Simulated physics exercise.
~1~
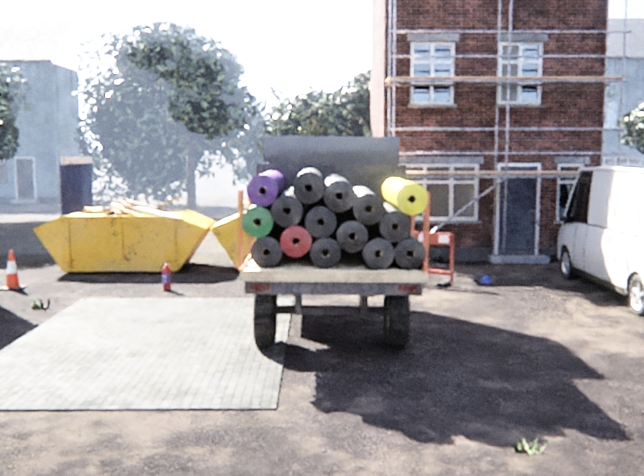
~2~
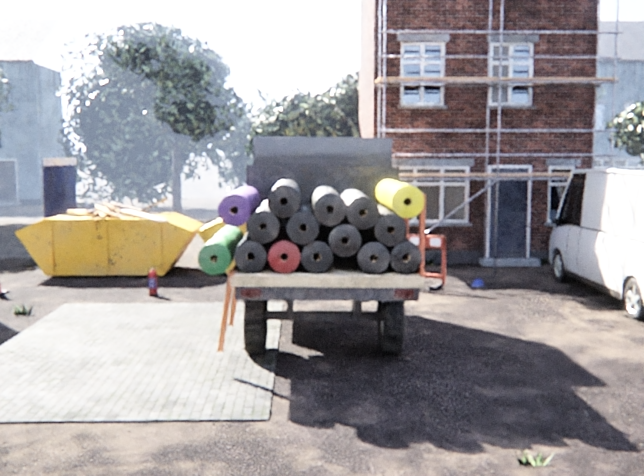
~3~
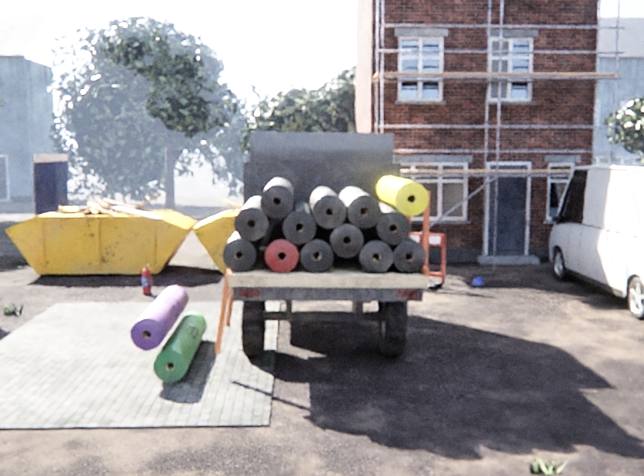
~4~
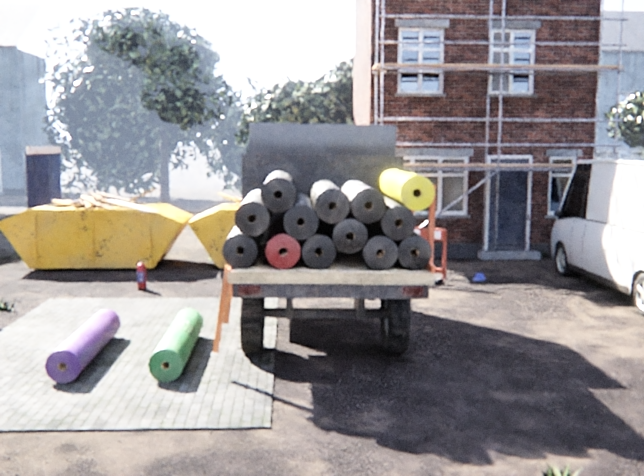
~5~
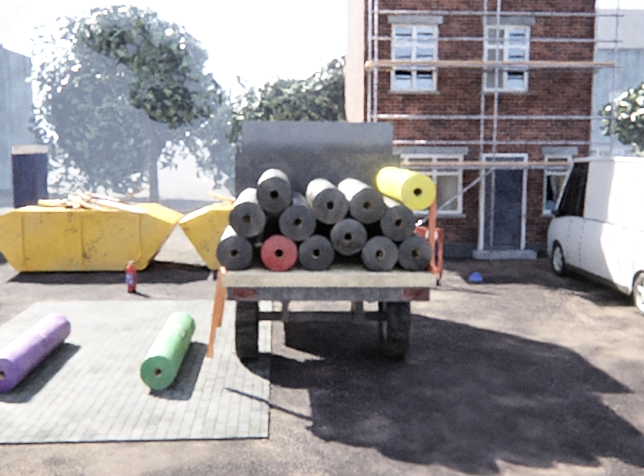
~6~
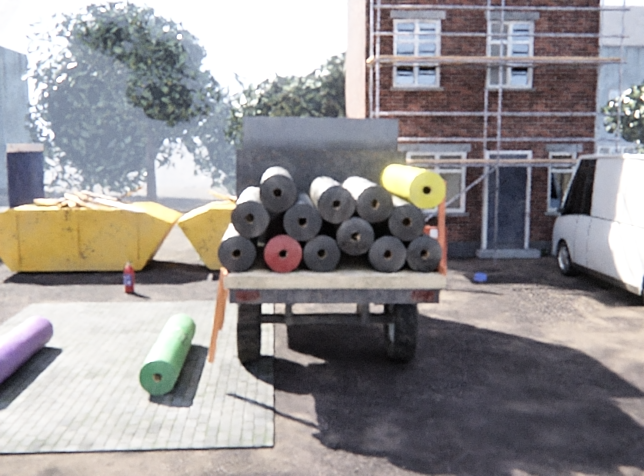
Purple and green rolls tumble off the lorry's left side and settle on the ground.
